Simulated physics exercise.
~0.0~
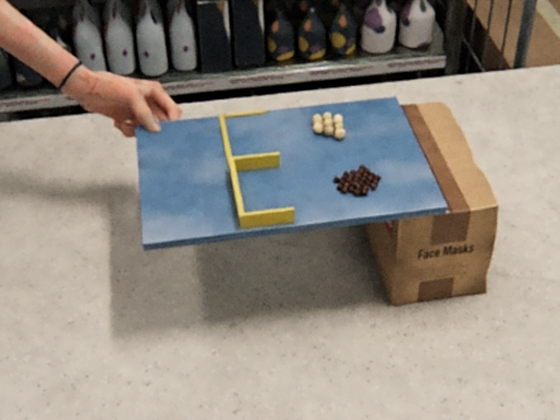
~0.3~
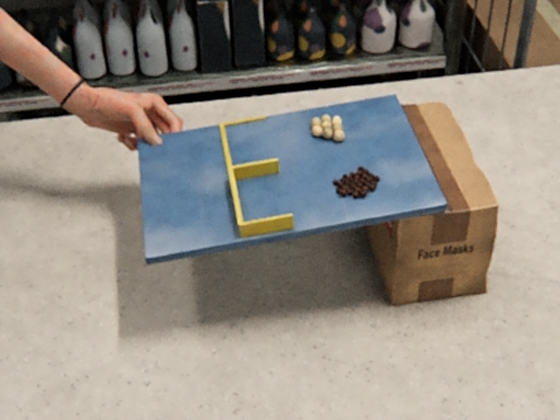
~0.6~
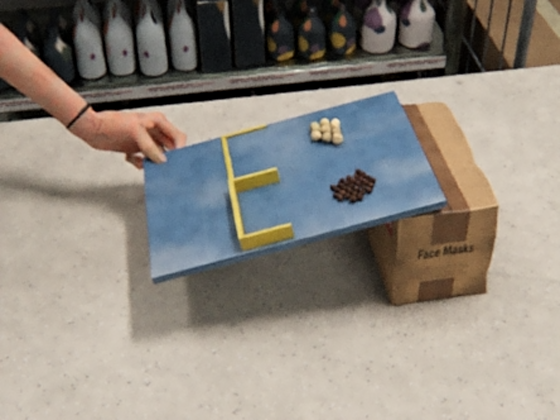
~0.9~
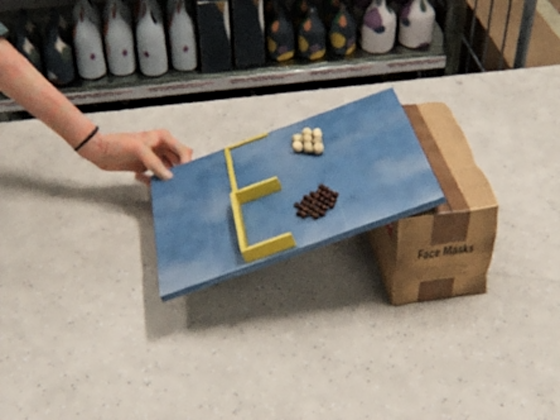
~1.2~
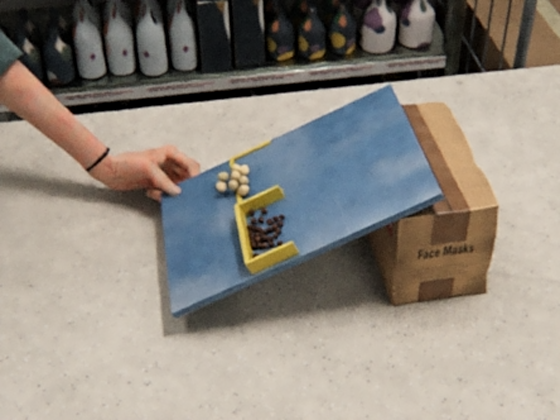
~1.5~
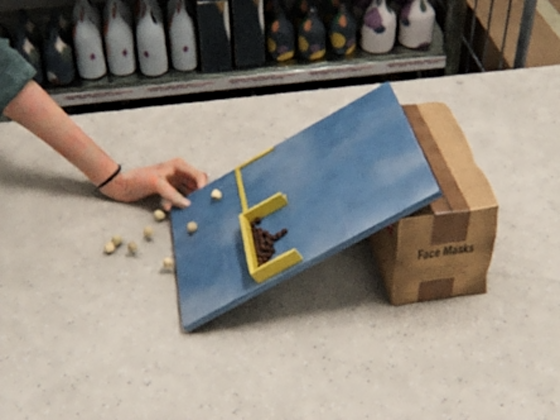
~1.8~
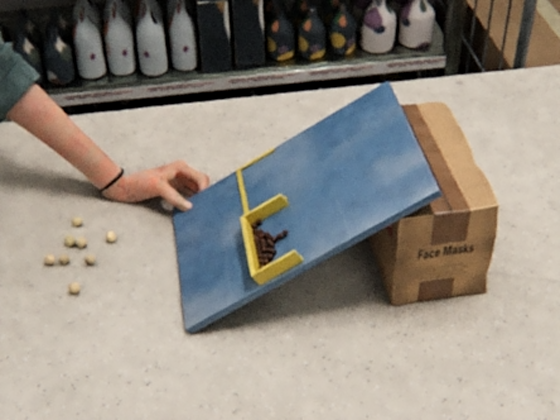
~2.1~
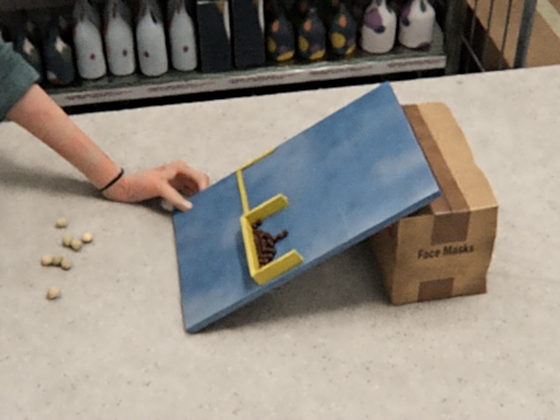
A hand lowered one end of a blue board propped on a cardboard box until it sloped to the counter, and the dark pieces slid into a yellow barrier and stayed, while the pale balls went past theirs and scattered across the counter.
